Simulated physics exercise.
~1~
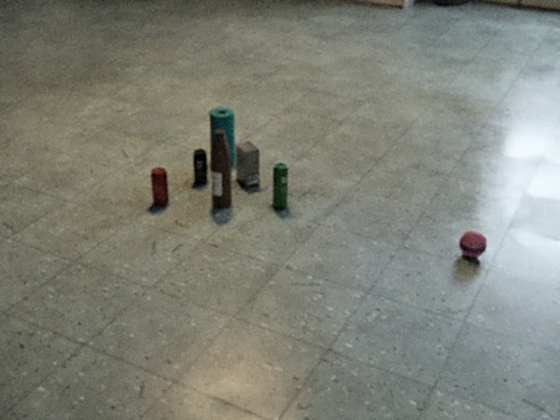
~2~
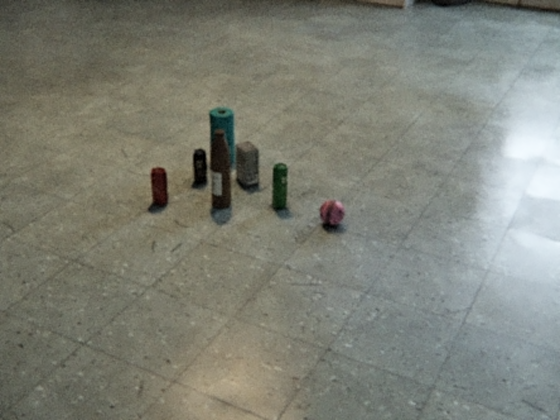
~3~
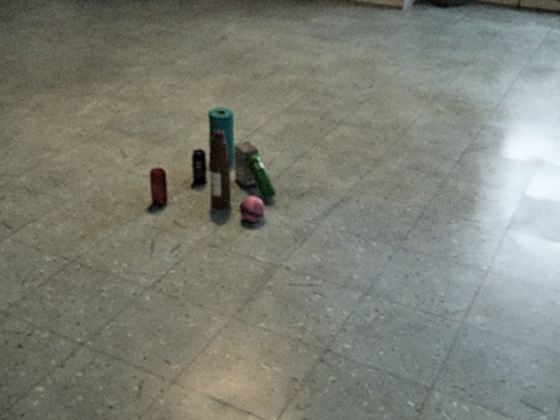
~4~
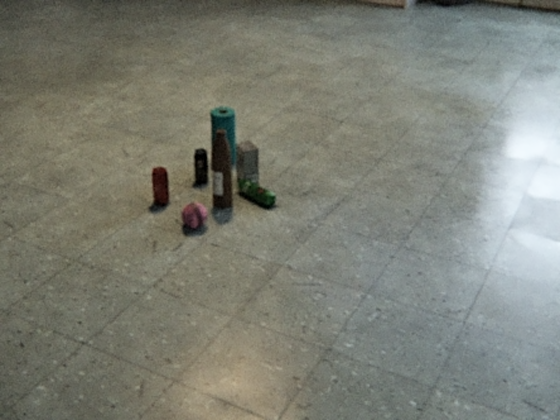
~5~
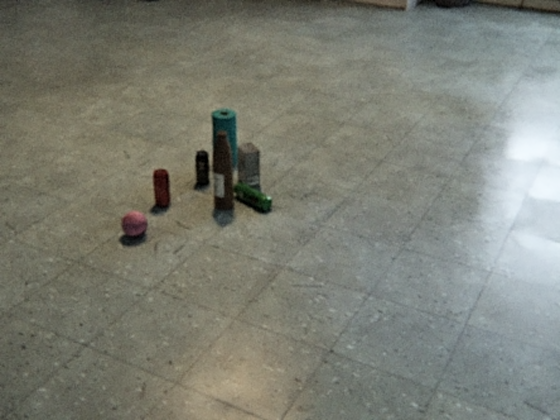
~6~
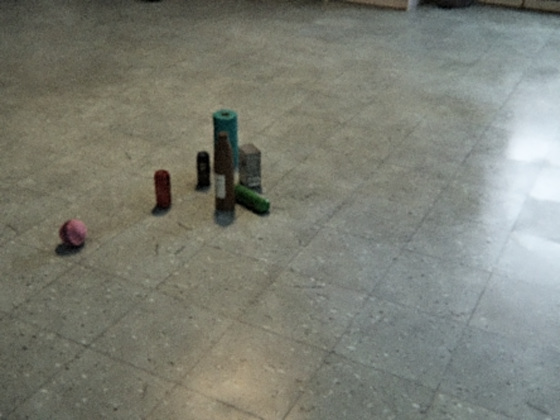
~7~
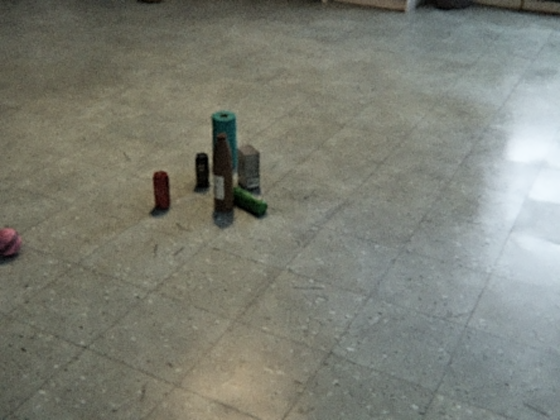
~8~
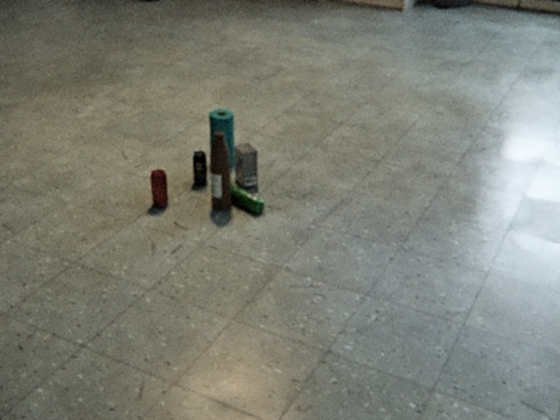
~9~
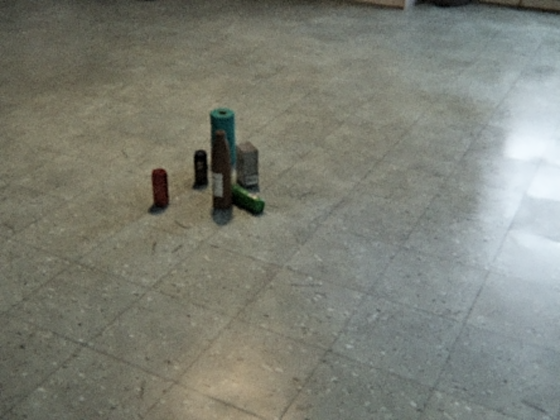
On a grey speckled tile floor, seen from above by a slightly swaying camera, a small group of household things stands like skittles. A brown bottle is at the front, with a tall turquoise roll and a grey carton behind it, a black can and a red can to the left, and a green can to the right. A pink ball rolls in from the right and knocks the green can, which leans and falls onto its side. The ball rolls on past the front of the bottle and the red can and leaves at the left edge. The green can stays lying beside the bottle while the others remain upright.
